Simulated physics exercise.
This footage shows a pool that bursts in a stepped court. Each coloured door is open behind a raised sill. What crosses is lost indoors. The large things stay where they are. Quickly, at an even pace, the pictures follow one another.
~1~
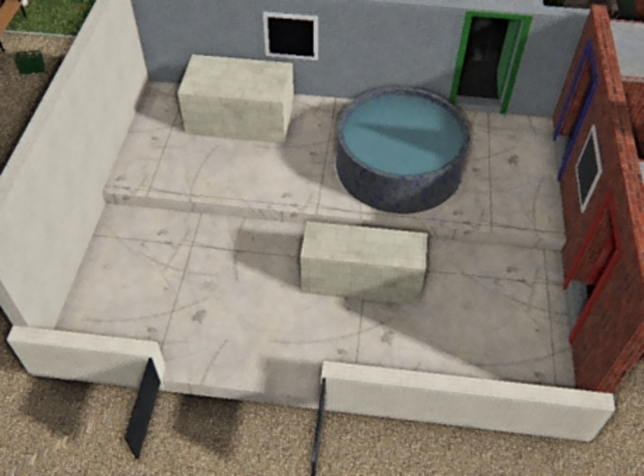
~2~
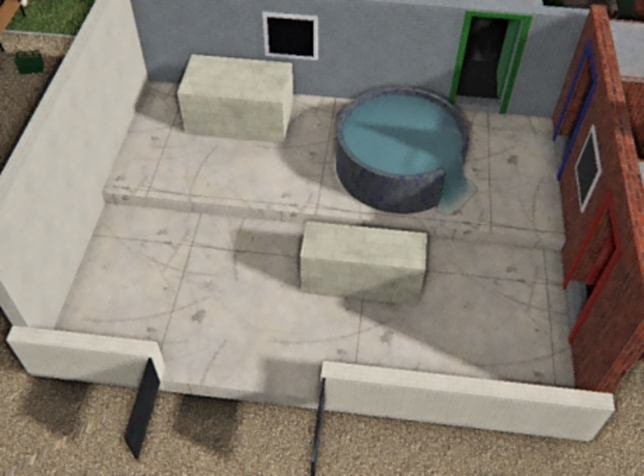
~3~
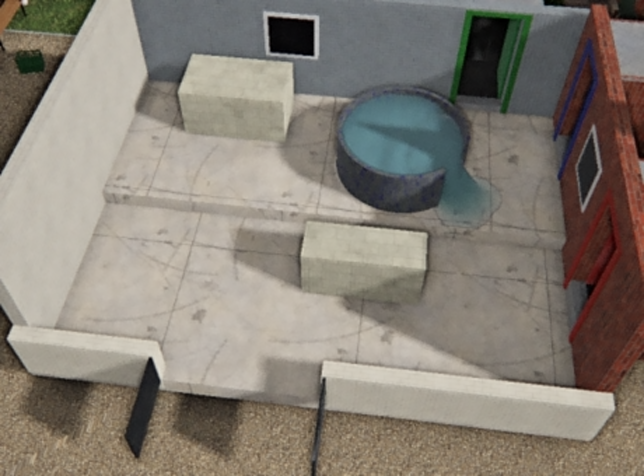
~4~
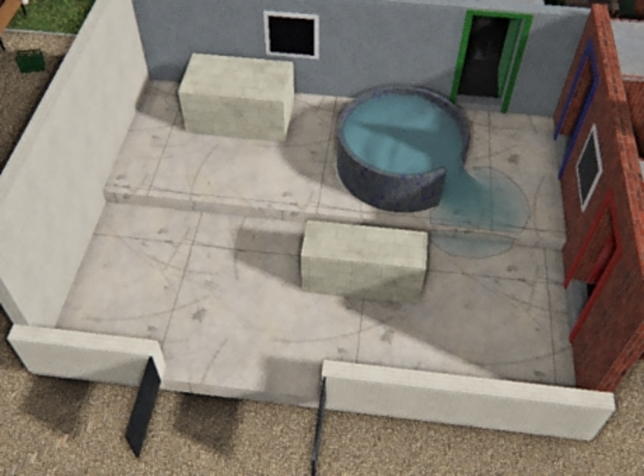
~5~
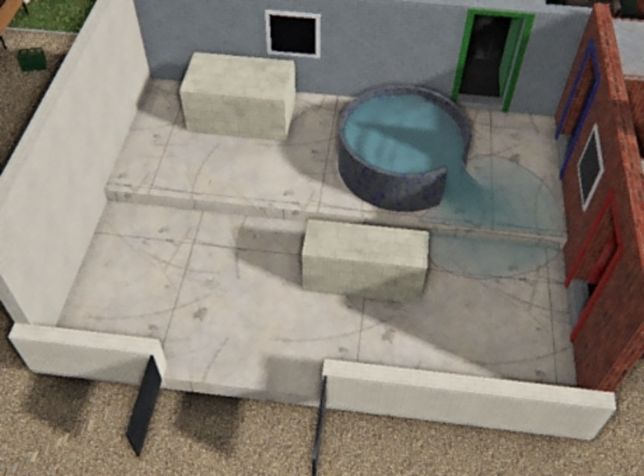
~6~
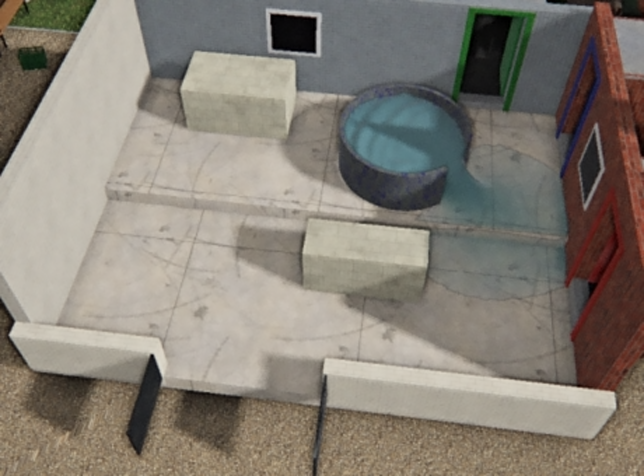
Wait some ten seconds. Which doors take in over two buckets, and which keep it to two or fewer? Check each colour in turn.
The green door keeps it to two or fewer; the red door keeps it to two or fewer; the blue door keeps it to two or fewer.
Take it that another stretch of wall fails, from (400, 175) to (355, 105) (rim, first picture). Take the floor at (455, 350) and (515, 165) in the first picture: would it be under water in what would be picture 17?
In order - first: Not reached, second: Not reached.
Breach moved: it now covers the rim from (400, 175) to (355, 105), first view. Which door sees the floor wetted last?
Answer: The blue-painted one.
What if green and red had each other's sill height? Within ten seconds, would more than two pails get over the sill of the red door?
The red one exceeds the limit.
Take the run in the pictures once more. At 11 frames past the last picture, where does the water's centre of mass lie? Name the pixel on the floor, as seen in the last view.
Roughly (448, 204).
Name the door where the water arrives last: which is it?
That would be the green-painted one.
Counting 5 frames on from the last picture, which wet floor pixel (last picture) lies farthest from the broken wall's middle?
Farthest reach: (572, 412).
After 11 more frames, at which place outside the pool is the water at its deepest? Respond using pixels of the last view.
It should be deepest at about (572, 412).
A moment on, water covers 20 % of the floor; the green door not reached, the red door wet at the sill, nothing in, the blue door wet at the sill, nothing in.
Next, water covers 25 % of the floor; the green door not reached, the red door wet at the sill, nothing in, the blue door wet at the sill, nothing in.
Then, water covers 40 % of the floor; the green door wet at the sill, nothing in, the red door wet at the sill, nothing in, the blue door wet at the sill, nothing in.
Later, water covers 70 % of the floor; the green door wet at the sill, nothing in, the red door wet at the sill, nothing in, the blue door wet at the sill, nothing in.
In the end, water covers 80 % of the floor; the green door wet at the sill, nothing in, the red door wet at the sill, nothing in, the blue door wet at the sill, nothing in.
